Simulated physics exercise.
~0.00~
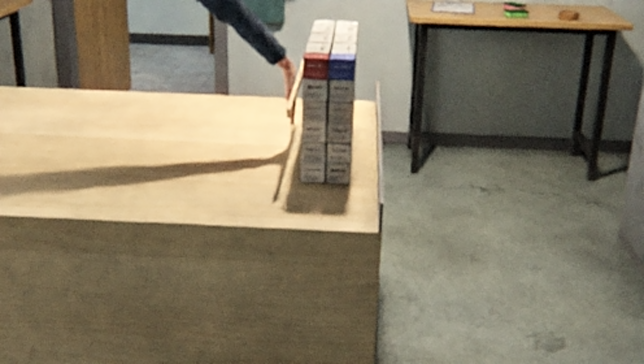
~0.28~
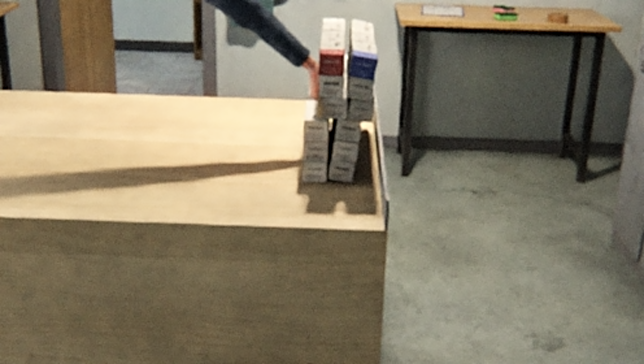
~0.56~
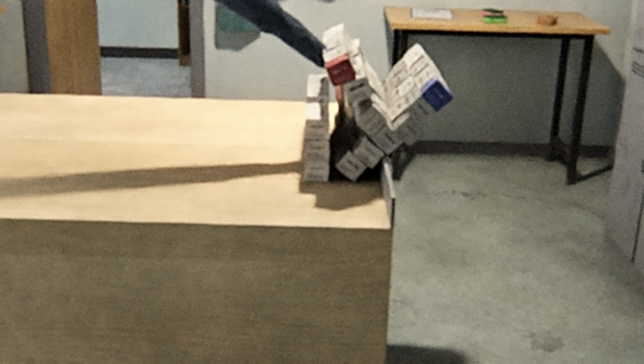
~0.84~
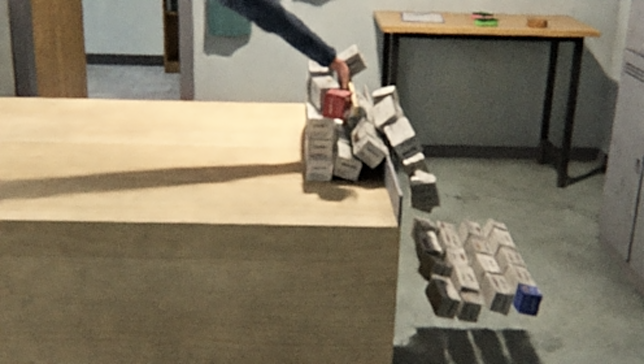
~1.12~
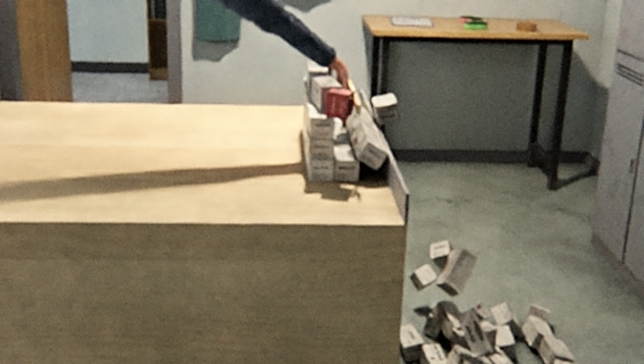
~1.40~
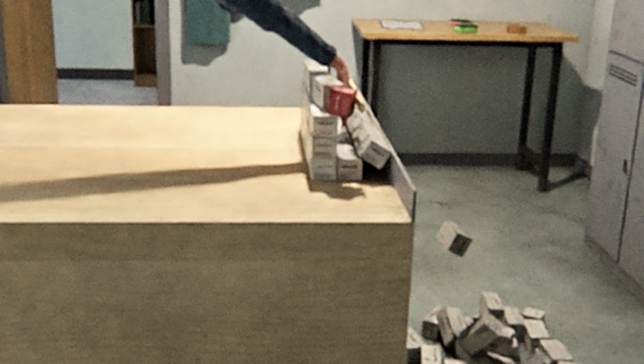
A stack of small white boxes, with one red and one blue, toppled when a hand pushed it from behind toward the bench's edge; many spilled over the low board into a heap on the floor, while the red one stayed on top among the rest.
